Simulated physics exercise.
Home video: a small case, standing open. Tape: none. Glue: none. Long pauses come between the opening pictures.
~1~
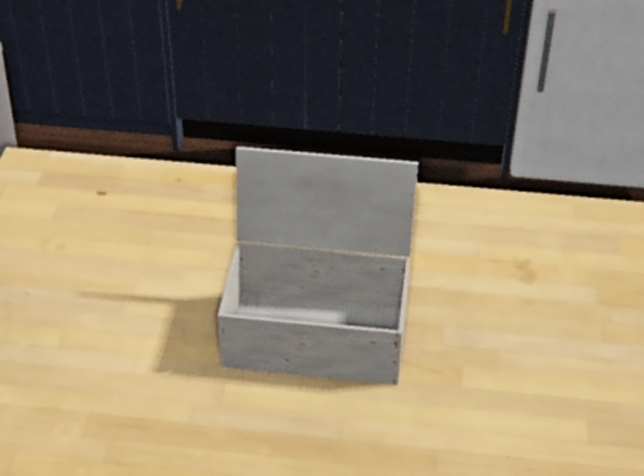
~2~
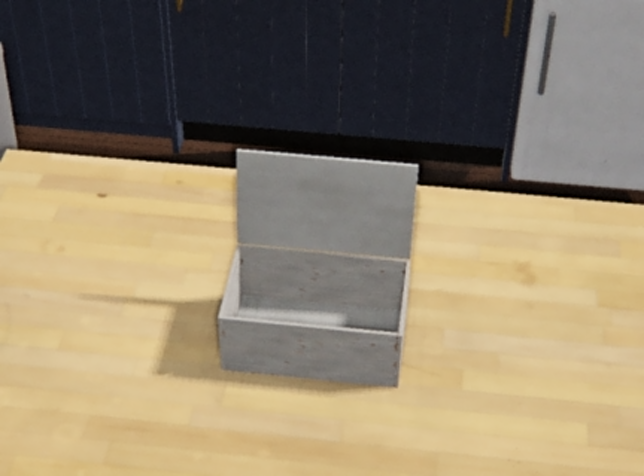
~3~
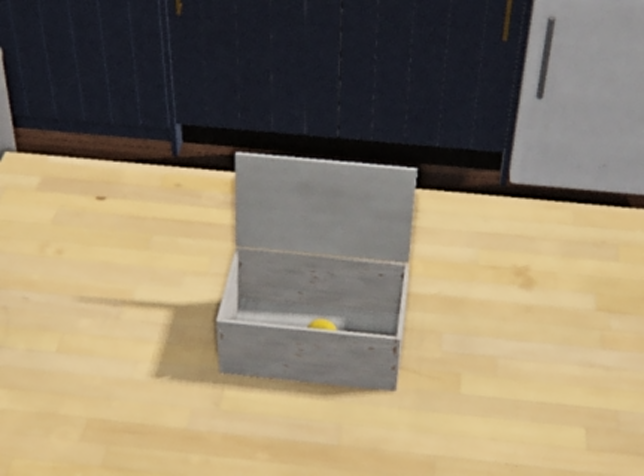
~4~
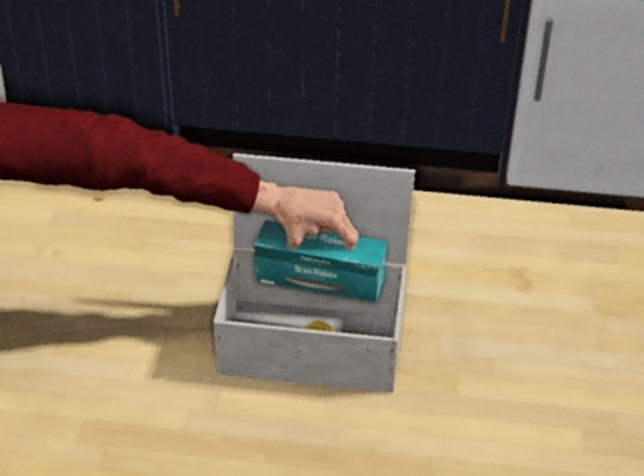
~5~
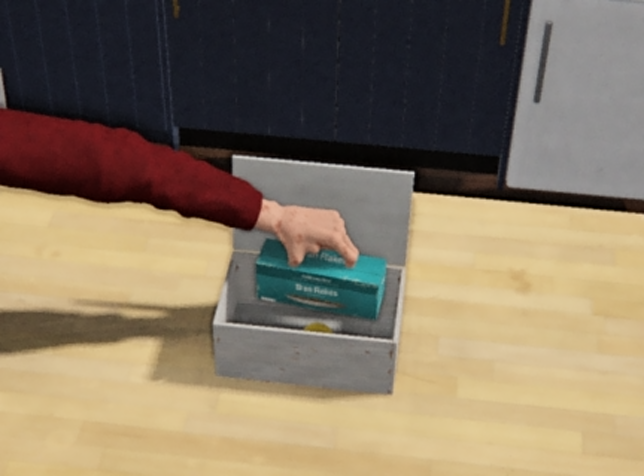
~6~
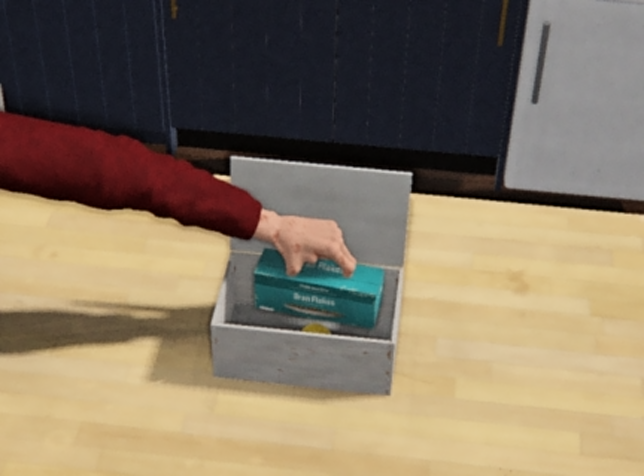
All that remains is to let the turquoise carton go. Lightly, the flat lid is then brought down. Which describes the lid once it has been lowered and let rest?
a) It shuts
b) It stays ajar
The answer is a.
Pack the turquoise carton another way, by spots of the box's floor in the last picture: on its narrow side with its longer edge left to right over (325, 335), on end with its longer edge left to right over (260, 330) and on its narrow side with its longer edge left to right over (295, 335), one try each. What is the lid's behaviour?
The lid goes all the way down the first time, stays partly open the second time and goes all the way down the third time.
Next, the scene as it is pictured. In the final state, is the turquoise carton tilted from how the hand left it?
It ends up leaning.
Then, 1.00 s on from there, lid starting down; turquoise carton on its side near (320, 318); yellow lemon shifted a little.
Then, 1.80 s on from there, lid 43° above the rim; turquoise carton on its side near (320, 318); yellow lemon shifted a little.
In the end, lid shut; toppled in the box, turquoise carton; yellow lemon unmoved. At the end, from the last picture's camera, turquoise carton near (320, 318).
